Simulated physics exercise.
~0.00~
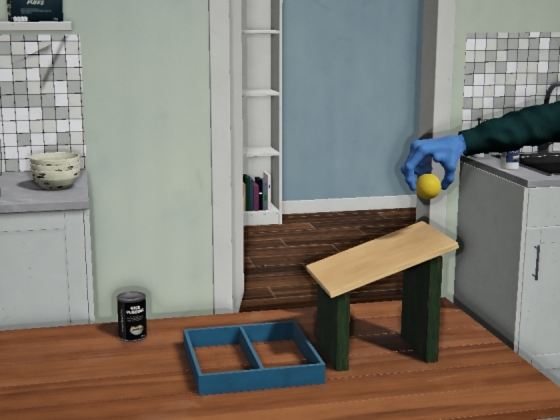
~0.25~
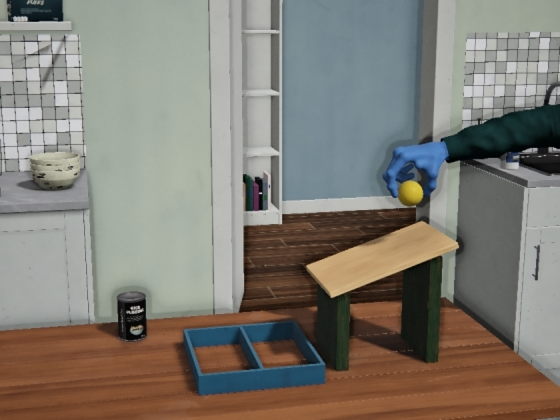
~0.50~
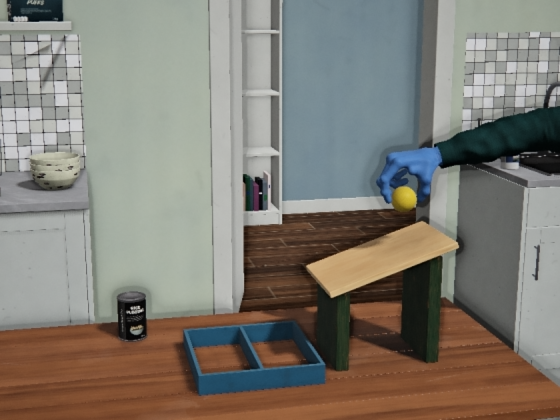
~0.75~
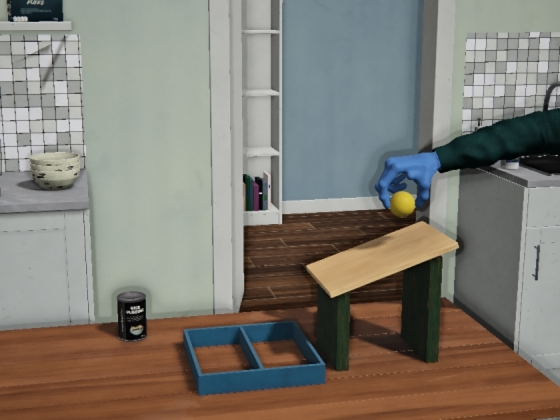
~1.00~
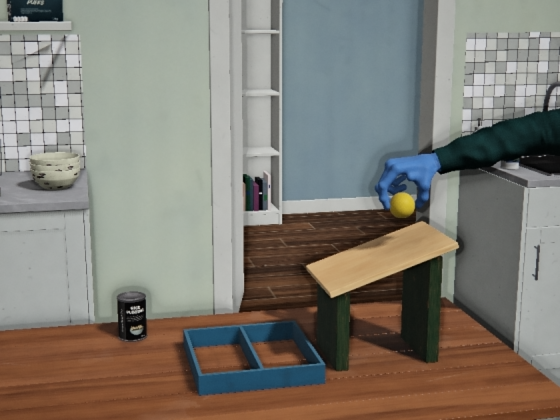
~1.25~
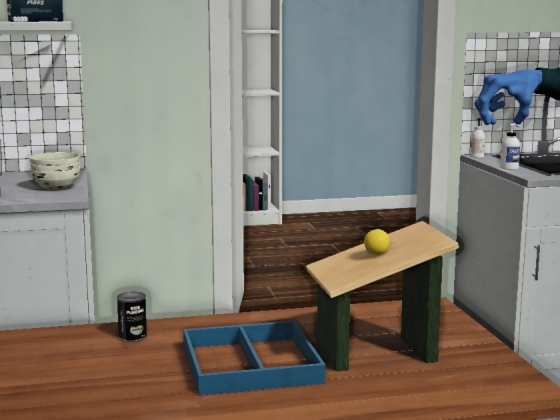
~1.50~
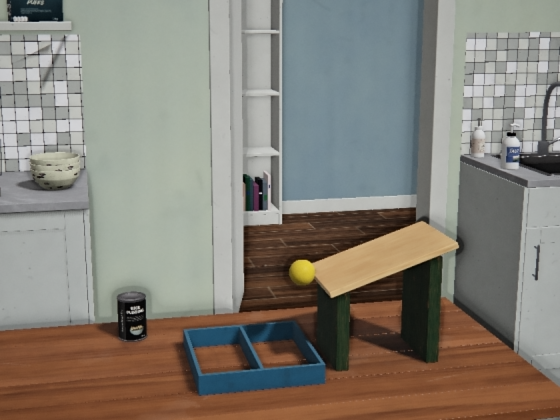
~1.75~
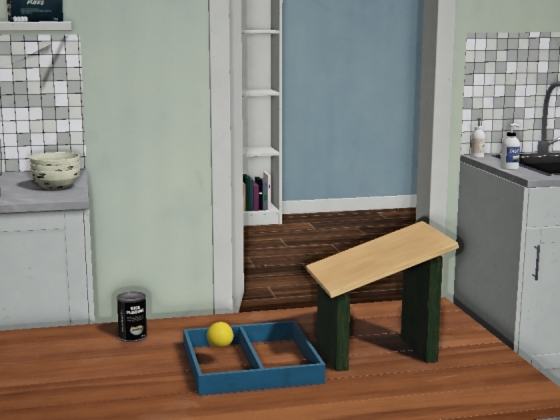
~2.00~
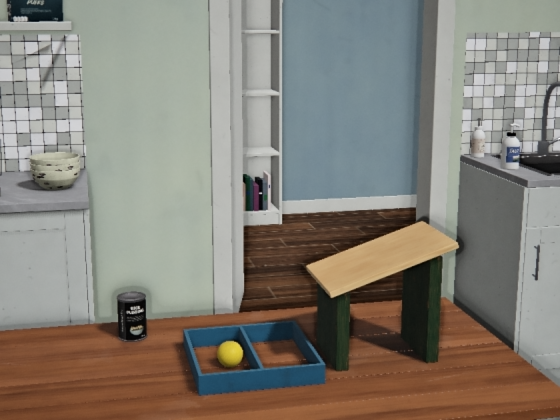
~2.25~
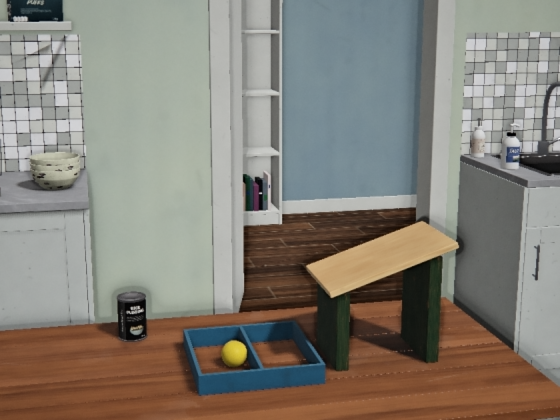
A gloved hand releases a yellow ball, which rolls down the board into the tray's left bay.
